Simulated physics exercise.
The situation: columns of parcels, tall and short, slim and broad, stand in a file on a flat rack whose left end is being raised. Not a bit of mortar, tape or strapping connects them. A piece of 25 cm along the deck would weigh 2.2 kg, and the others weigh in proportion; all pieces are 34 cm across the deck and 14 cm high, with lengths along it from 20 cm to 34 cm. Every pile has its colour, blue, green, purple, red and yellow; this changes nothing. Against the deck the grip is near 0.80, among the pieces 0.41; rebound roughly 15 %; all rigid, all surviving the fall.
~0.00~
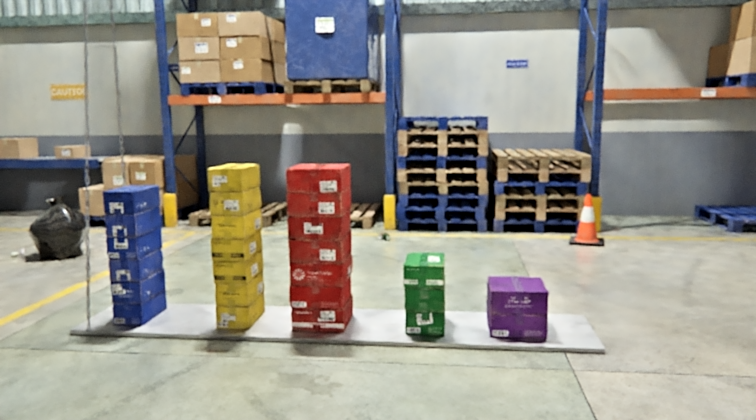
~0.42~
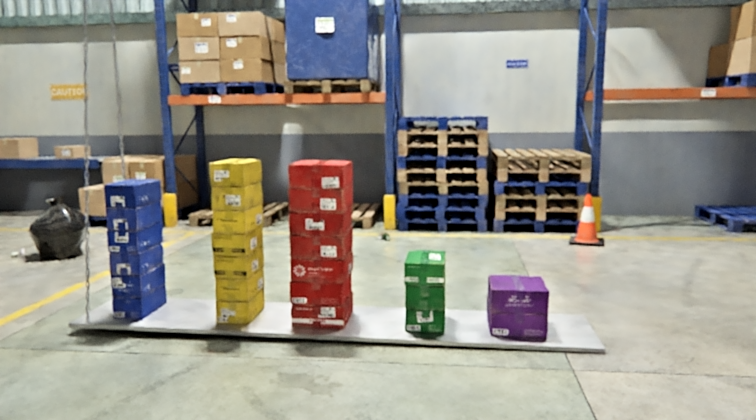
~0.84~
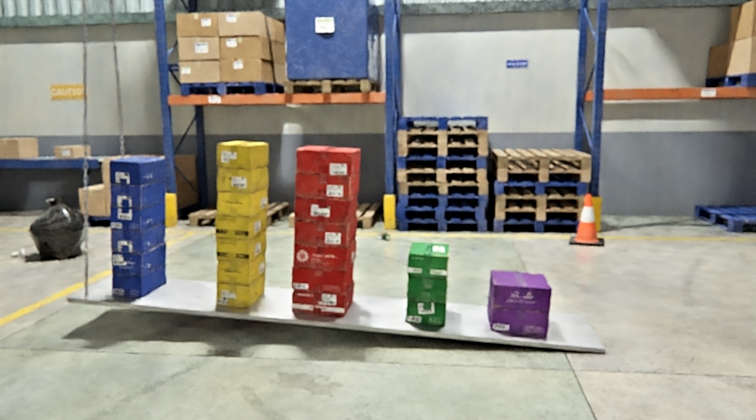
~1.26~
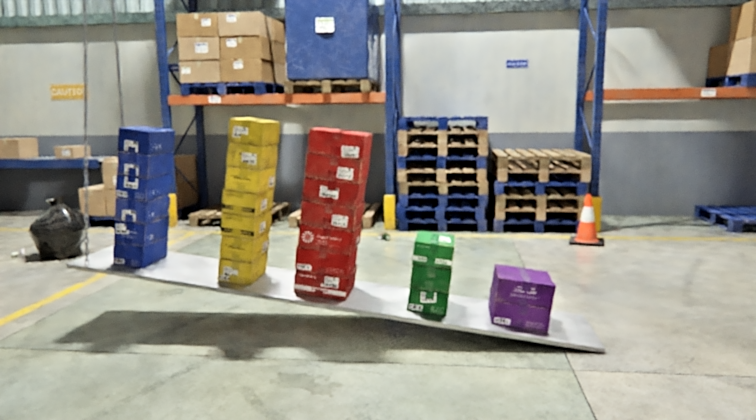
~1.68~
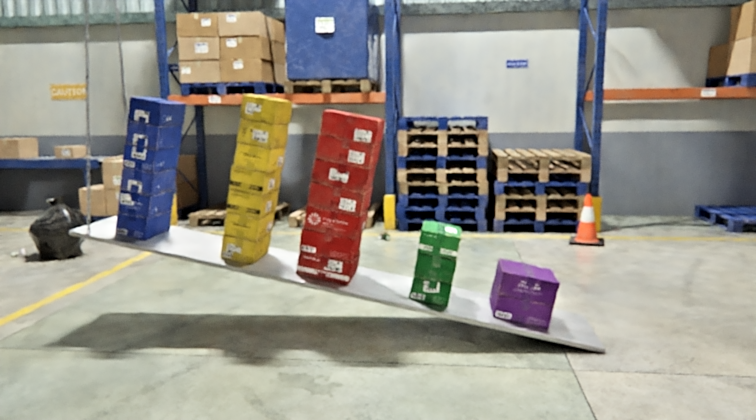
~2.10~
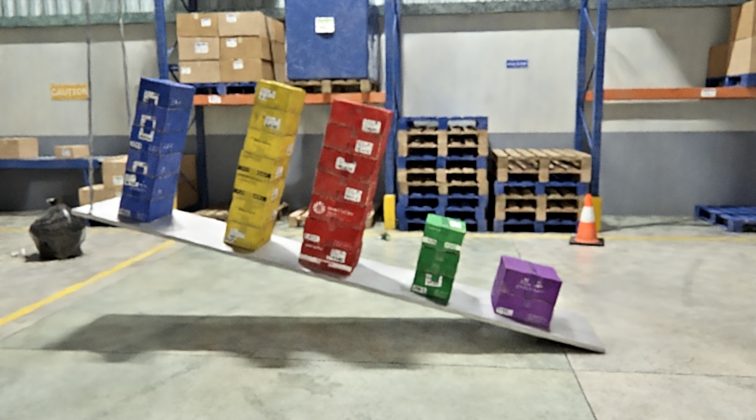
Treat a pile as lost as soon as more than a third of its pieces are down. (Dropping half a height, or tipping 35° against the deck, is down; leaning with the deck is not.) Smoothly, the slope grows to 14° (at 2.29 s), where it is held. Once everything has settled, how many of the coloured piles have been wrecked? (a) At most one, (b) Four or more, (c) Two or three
b.
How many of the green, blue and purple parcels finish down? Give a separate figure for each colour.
Final tally down, green 1, then blue 6, then purple 1.
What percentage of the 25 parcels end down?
Near 75 per cent.
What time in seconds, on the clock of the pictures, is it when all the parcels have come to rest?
Around 4.5 s.
By 2.82 s, slope 14°; 6 of the 25 parcels down; top blue parcel tilted 38°, 11 cm lower; top yellow parcel tilted 25°, 52 mm lower.
By 3.36 s, slope 14°; 17 of the 25 parcels down; top yellow parcel tilted 60°, 31 cm lower; top red parcel tilted 47°, 37 cm lower.
When it is over (4.7 s), slope 14°; 19 of the 25 parcels down; top yellow parcel tilted 53°, 66 cm lower; top blue parcel tilted 43°, 37 cm lower. Wrecked, blue, purple, red and yellow. In pixels of the last frame, middles, top yellow parcel near (517, 267), top blue parcel near (290, 183).
